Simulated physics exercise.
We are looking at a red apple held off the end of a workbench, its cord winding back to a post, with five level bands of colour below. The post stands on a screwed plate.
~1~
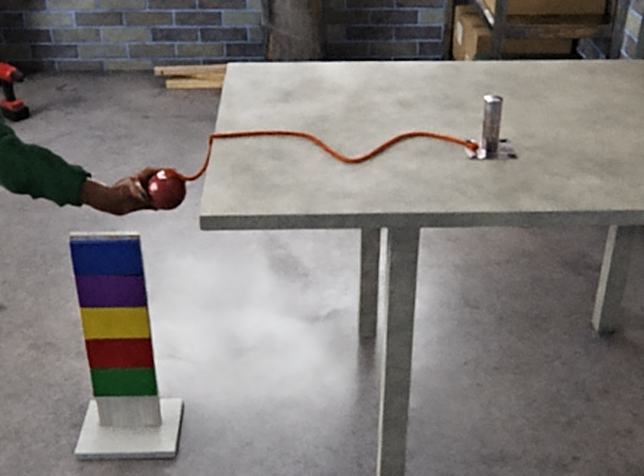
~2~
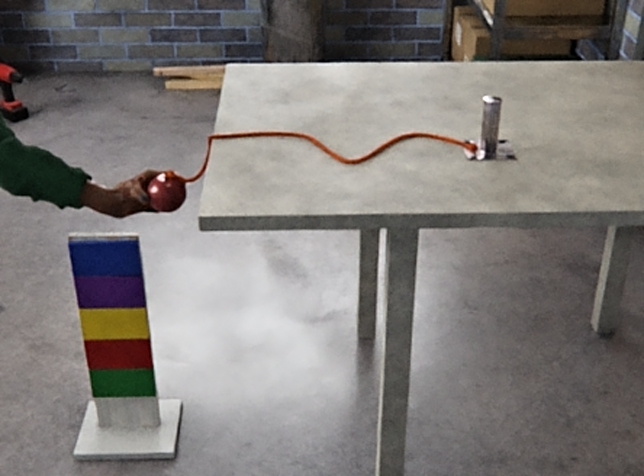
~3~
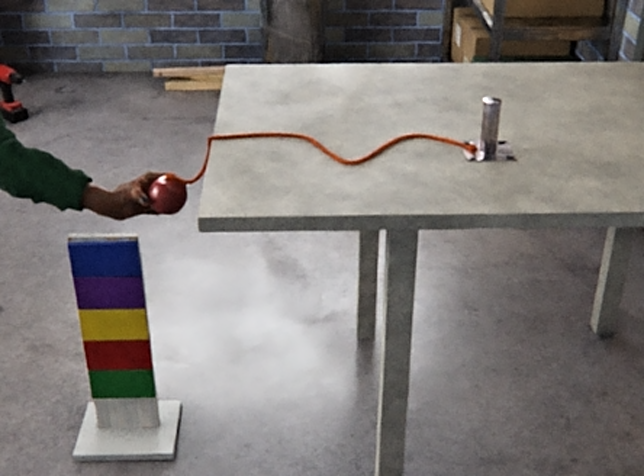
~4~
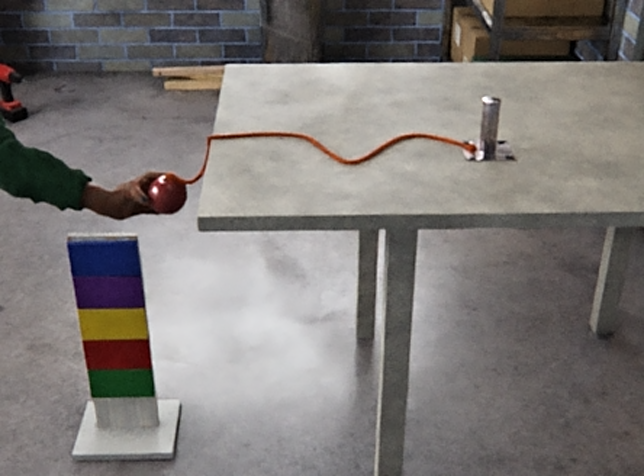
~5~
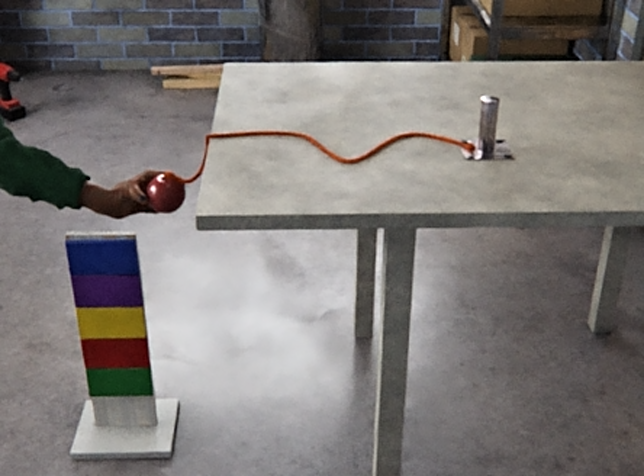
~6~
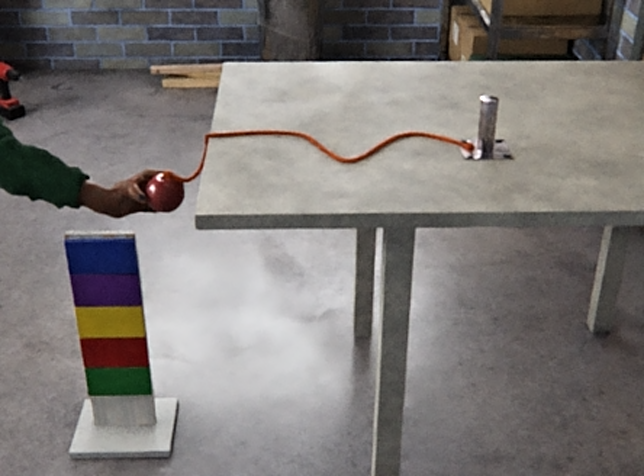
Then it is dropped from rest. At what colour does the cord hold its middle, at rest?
Its centre hangs level with the purple band.
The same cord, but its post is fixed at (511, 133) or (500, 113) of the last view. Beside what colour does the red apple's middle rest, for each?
Taking them in turn: Blue; blue.
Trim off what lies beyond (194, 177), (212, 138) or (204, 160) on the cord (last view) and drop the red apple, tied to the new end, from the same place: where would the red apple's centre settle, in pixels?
In that order: (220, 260), (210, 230) and (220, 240).
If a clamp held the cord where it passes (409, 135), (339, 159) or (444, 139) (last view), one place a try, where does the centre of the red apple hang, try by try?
The places are (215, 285), (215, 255) and (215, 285).
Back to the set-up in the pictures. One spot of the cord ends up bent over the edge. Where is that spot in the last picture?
At (281, 133), roughly.
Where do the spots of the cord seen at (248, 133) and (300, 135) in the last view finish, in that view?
Near (208, 179) and (226, 144).
Soon after, apple near (176, 273); level with purple.
After that, apple near (234, 289); level with purple.
And then, apple near (204, 293); level with purple.
In the end, apple near (213, 295); level with purple. Its middle rests at the purple band.
